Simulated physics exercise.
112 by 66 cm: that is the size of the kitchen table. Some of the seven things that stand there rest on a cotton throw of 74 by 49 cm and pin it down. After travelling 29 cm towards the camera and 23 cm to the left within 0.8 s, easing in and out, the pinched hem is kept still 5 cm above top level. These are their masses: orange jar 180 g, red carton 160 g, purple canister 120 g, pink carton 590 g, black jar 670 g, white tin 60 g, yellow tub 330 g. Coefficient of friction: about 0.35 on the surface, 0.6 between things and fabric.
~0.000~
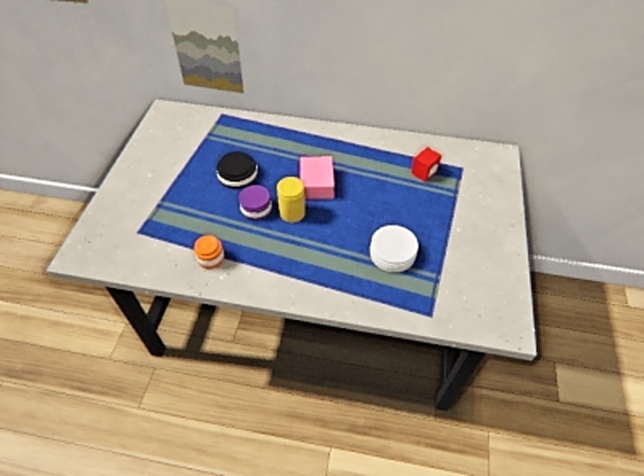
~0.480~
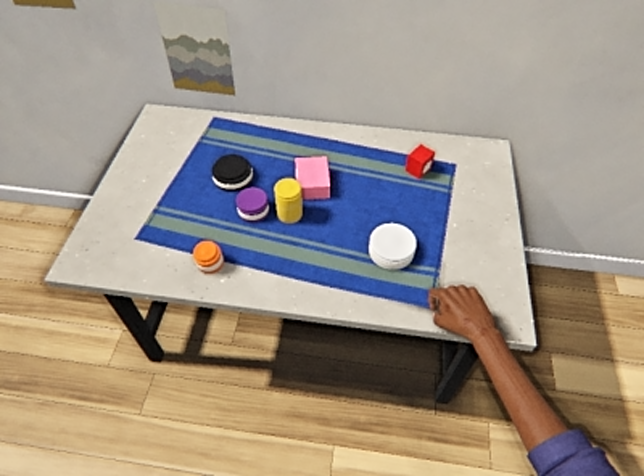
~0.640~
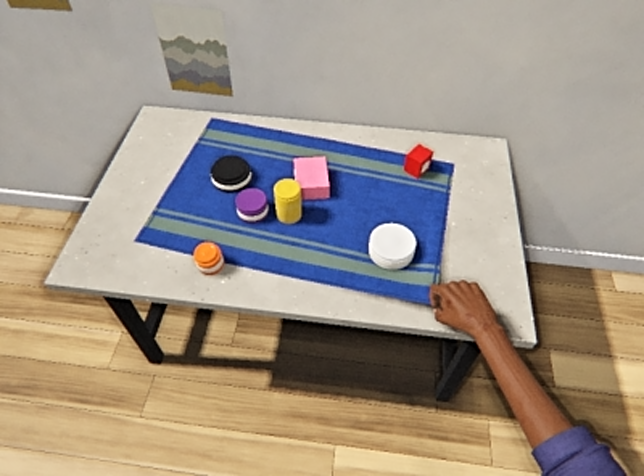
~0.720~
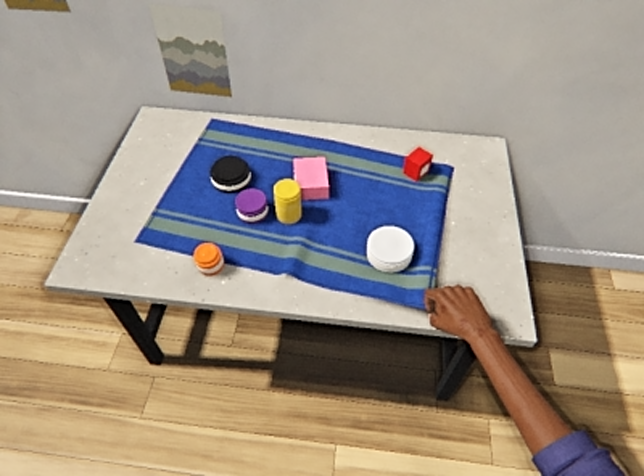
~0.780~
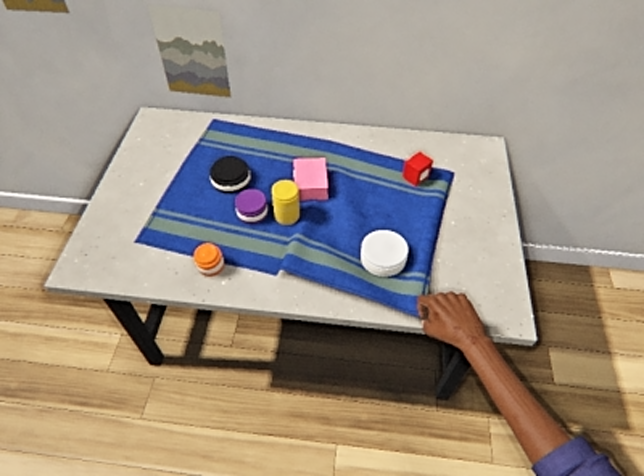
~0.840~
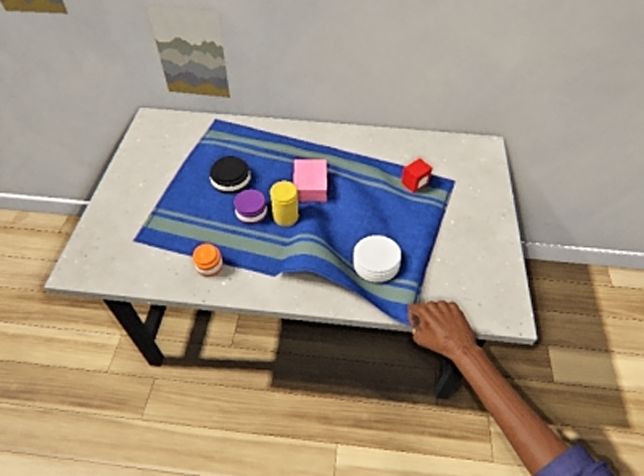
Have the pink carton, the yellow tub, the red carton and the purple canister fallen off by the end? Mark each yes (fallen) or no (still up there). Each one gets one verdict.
Pink carton: No, yellow tub: No, red carton: No, purple canister: No.
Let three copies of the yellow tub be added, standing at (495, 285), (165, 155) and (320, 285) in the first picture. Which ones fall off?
Going through the three spots as listed: Holds its spot, holds its spot and ends up off the top.
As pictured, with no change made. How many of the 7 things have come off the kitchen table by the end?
Count recorded: 0.
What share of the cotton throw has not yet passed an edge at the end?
Roughly 80%.
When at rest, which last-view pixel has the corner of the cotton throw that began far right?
In the final picture you'd find it somewhere near (471, 302).
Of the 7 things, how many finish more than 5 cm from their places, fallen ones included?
I make it 7.
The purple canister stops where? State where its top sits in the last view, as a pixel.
End position in the last picture: Approx. (240, 226).
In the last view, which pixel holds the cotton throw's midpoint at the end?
Around (293, 251).
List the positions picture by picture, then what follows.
Pink carton (317, 171); yellow tub (291, 186); red carton (428, 156); purple canister (255, 196); cotton throw corners (137, 234) (222, 114) (464, 168) (432, 318), in the first picture.
Cotton throw corners (134, 240) (214, 117); grip (434, 310), in the second picture.
Cotton throw corners (134, 242) (211, 118); grip (435, 306), in the third picture.
White tin (391, 244); red carton (420, 156); cotton throw corners (134, 243) (212, 118); grip (430, 310), in the fourth picture.
Yellow tub (285, 189); white tin (385, 248); red carton (420, 161); cotton throw corners (134, 243) (213, 119); grip (424, 317), in the fifth picture.
Pink carton (310, 174); yellow tub (284, 191); red carton (419, 167); purple canister (250, 201); cotton throw corners (133, 242) (215, 119) (455, 181); grip (415, 325), in the sixth picture.
At 1.0 s, 95 % of the cotton throw is still over the top; red carton 16 cm off its start, pink carton 5 cm off its start, yellow tub 4 cm off its start.
At 1.1 s, 90 % of the cotton throw is still over the top; red carton 26 cm off its start, pink carton 11 cm off its start, yellow tub 10 cm off its start.
At 1.3 s, 85 % of the cotton throw is still over the top; red carton 34 cm off its start at (427, 255), pink carton 16 cm off its start at (310, 218), yellow tub 13 cm off its start at (258, 226).
At 1.4 s, 80 % of the cotton throw is still over the top; red carton 38 cm off its start, pink carton 19 cm off its start, yellow tub 15 cm off its start.
At 3.0 s, 80 % of the cotton throw is still over the top; red carton 39 cm off its start at (428, 271), pink carton 19 cm off its start at (310, 229), yellow tub 15 cm off its start at (256, 234), purple canister 8 cm off its start at (240, 226).
